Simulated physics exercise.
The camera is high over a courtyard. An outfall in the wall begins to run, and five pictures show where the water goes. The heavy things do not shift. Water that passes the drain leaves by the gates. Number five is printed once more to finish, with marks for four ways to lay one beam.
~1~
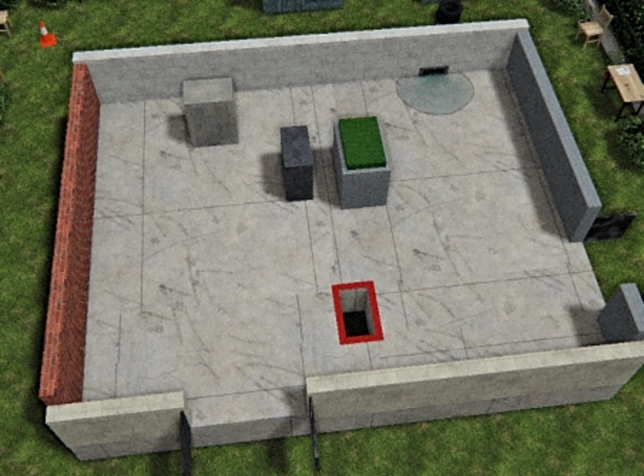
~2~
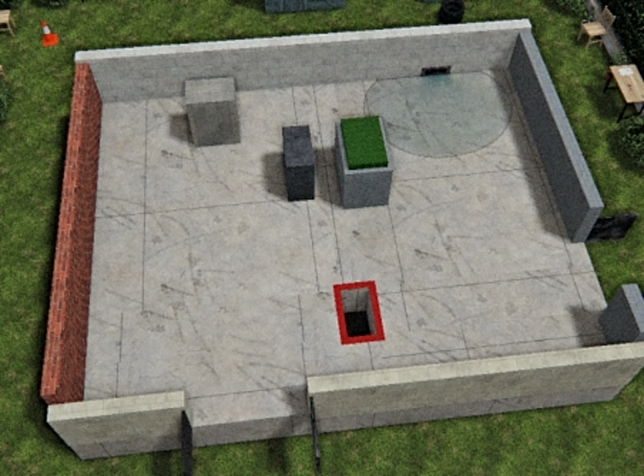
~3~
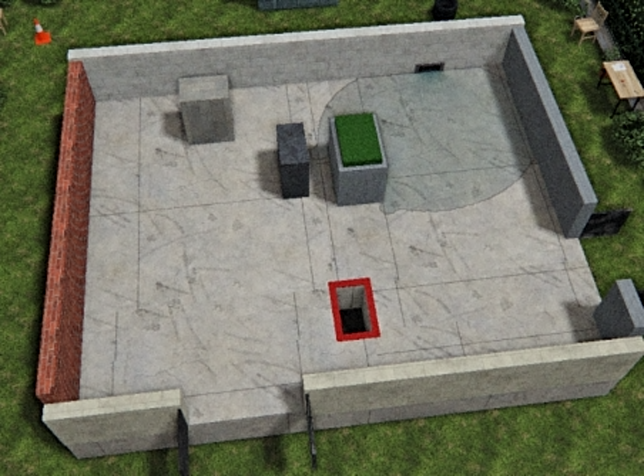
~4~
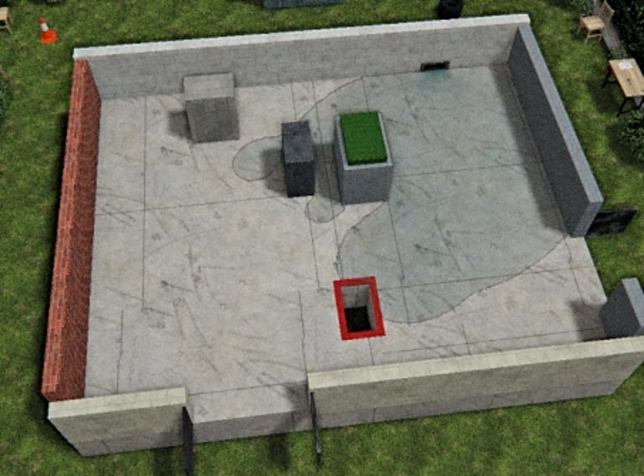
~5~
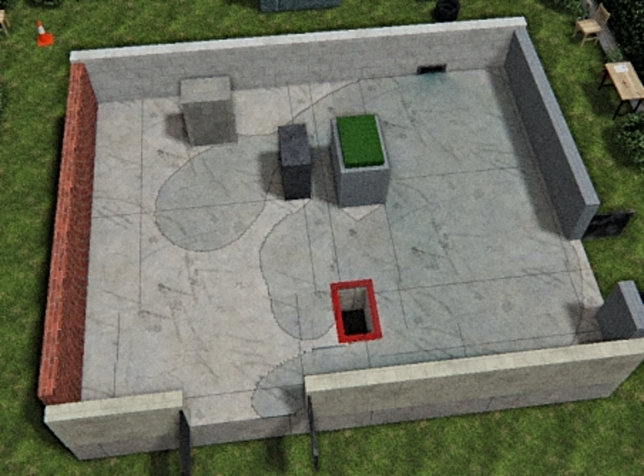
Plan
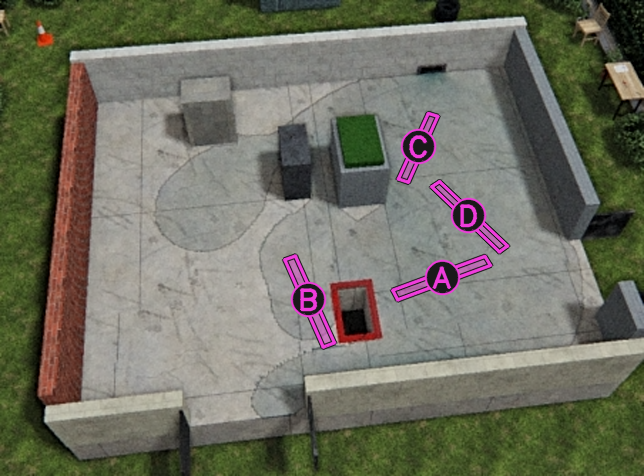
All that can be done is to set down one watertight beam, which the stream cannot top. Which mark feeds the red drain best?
I would pick position A.
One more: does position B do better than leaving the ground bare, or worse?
Position B is better.
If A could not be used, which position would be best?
B it is.
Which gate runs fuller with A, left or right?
The left gate.
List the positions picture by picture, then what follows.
Outfall at (433, 71); red drain at (357, 312); open gate at (249, 406); open gate at (583, 279); front seen at (440, 111), 3 % of the ground wet; red drain still dry, in the first picture.
Front seen at (438, 153), 10 % of the ground wet; red drain still dry, in the second picture.
Front seen at (388, 203), 20 % of the ground wet; red drain still dry, in the third picture.
Front seen at (410, 316), 37 % of the ground wet; red drain still dry, in the fourth picture.
Front seen at (326, 355), 57 % of the ground wet; red drain taking water, in the fifth picture.
On the marked copy, A from (395, 295) to (487, 260); B from (290, 257) to (328, 344); C from (403, 180) to (433, 114); D from (435, 184) to (503, 248).
If A is chosen, about 41 % of the stream goes into the red drain, about 57 % out by the gates.
If B is chosen, about 27 % of the stream goes into the red drain, about 70 % out by the gates.
If C is chosen, about 18 % of the stream goes into the red drain, about 80 % out by the gates.
If D is chosen, about 18 % of the stream goes into the red drain, about 80 % out by the gates.
